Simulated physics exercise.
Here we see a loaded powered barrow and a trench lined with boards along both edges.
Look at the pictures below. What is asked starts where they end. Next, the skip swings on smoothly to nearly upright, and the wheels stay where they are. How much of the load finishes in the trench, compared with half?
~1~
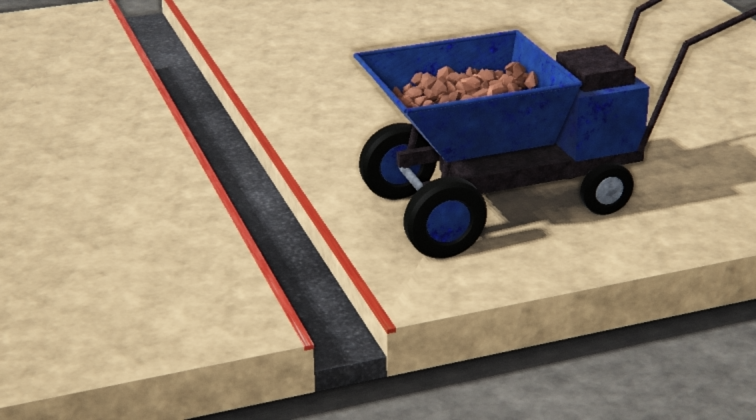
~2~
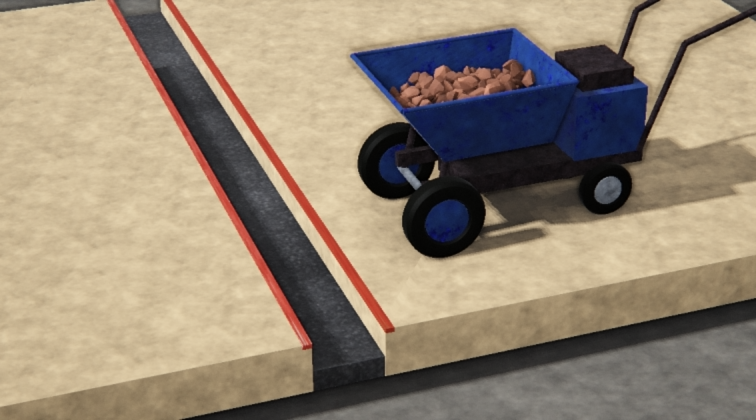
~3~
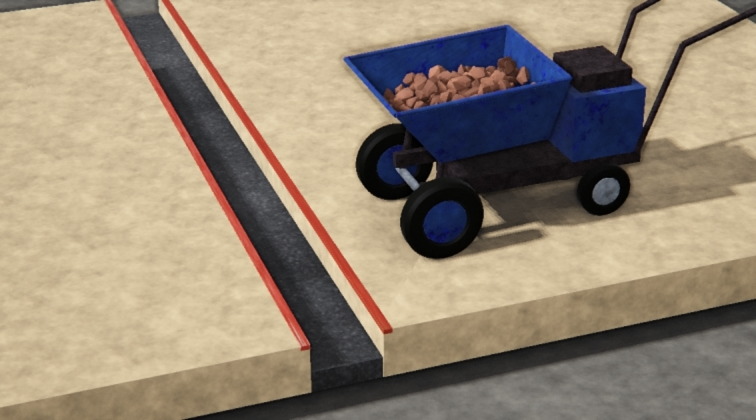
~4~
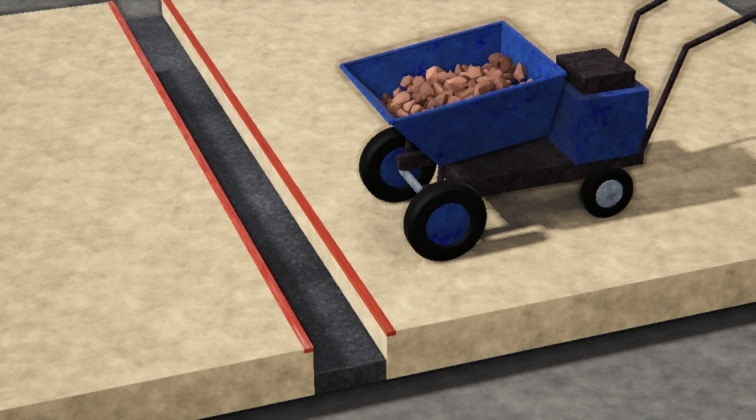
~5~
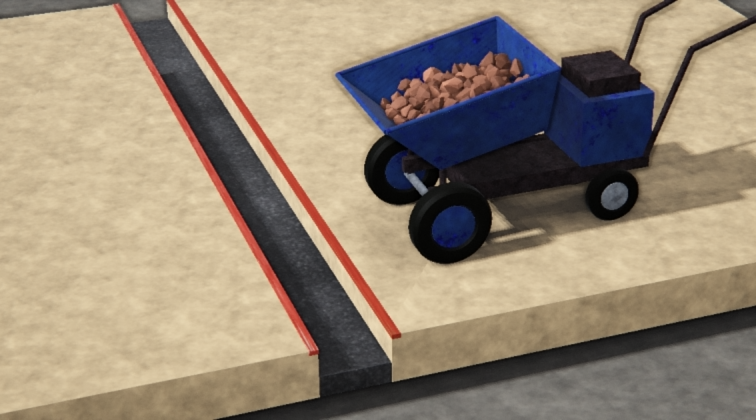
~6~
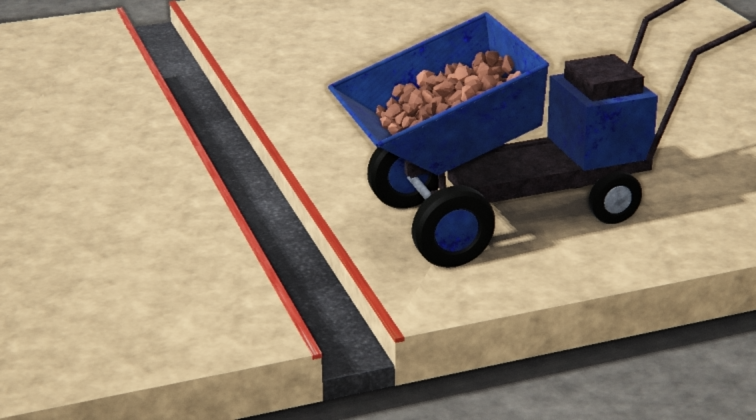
More than half of it.
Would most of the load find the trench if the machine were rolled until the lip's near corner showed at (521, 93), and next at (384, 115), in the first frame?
Try 1 - short of half; try 2 - short of half.
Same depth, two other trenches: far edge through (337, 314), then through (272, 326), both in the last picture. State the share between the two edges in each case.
10 %, 100 %.
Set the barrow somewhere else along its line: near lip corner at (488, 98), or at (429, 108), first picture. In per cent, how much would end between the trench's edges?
Result: 40 in a hundred, then 90 in a hundred.
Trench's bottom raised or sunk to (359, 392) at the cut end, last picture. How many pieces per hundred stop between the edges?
The share comes to around 80 percent.
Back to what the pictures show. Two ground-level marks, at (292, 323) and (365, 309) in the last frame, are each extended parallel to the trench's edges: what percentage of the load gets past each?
Around 20 per cent for the first, and 90 per cent for the second.
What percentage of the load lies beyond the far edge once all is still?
Near 25 in every hundred.
Soon after the last picture, skip tipped steeply; all in the skip.
A little later, skip tipped steeply; nearly all in the skip; a small part in or heaped over the trench; a stray few beyond it.
Later still, skip tipped right over; about a quarter in the skip; about half in or heaped over the trench; about a quarter beyond it.
By the end, skip tipped right over; a stray few in the skip; most in or heaped over the trench; about a quarter beyond it.
